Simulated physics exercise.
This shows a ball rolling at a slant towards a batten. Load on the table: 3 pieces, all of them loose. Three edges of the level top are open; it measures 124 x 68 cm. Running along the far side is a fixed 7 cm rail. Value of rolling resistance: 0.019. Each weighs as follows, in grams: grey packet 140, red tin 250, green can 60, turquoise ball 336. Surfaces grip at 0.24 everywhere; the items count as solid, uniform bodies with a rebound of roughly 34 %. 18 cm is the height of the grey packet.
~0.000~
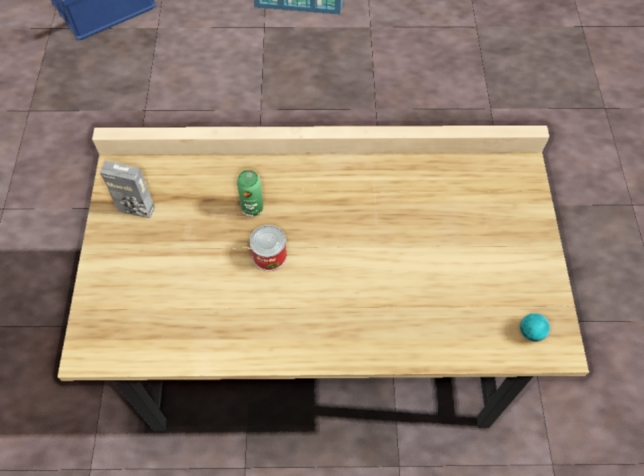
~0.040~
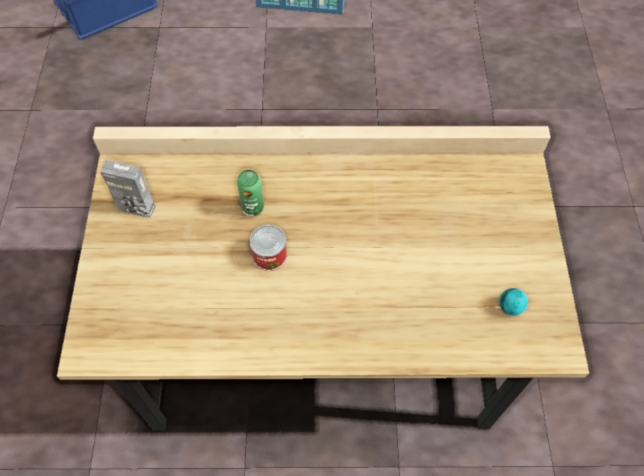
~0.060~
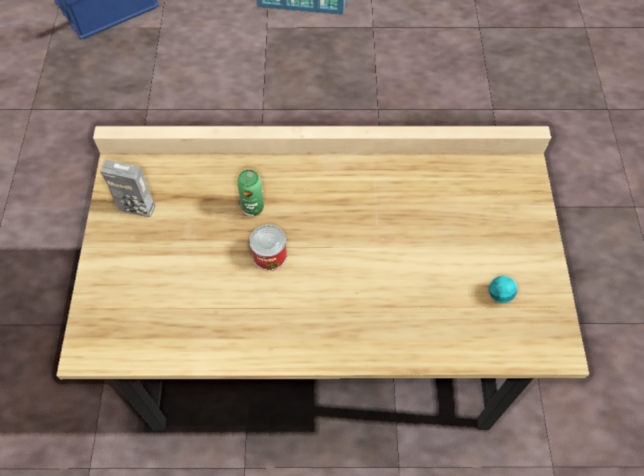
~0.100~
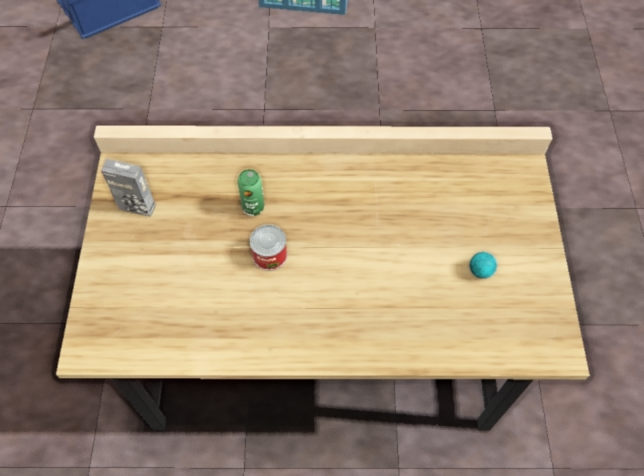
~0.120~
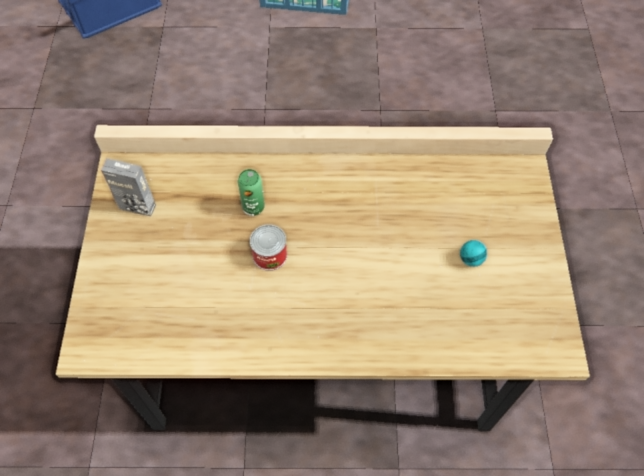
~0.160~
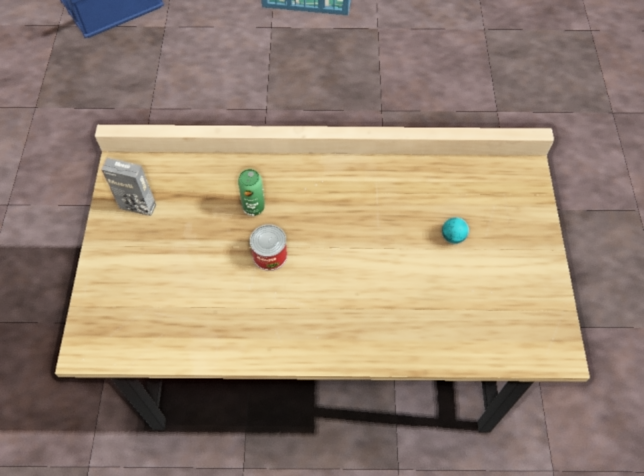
On a wooden table holding a grey packet, a green can and a red tin, a turquoise ball rolled from the lower right diagonally up and left towards the batten, while everything else stayed still.
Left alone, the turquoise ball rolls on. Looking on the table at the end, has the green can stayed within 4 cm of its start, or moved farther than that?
It has moved farther.
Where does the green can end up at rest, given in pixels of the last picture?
Around (175, 250).
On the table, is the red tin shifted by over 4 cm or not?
Red tin: Unmoved.
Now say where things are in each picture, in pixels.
In the first frame, turquoise ball (535, 328); green can (250, 194).
In the second frame, turquoise ball (513, 302); grey packet (129, 190).
In the third frame, turquoise ball (503, 290); grey packet (129, 190).
In the fourth frame, turquoise ball (483, 265); grey packet (130, 189).
In the fifth frame, turquoise ball (474, 254); grey packet (130, 189).
In the sixth frame, turquoise ball (455, 231); green can (252, 193).
After 0.56 s, turquoise ball near (320, 184).
After 1.06 s, turquoise ball near (191, 201); green can on its side near (186, 240).
After 2.26 s, turquoise ball near (68, 262); green can on its side near (175, 249); grey packet slid 9 cm.
By the end (2.7 s), tipped over on the table, green can; not toppled but over 4 cm from the start, grey packet; red tin in place, give or take 4 cm. Seen from the same camera at the end, green can near (175, 249).
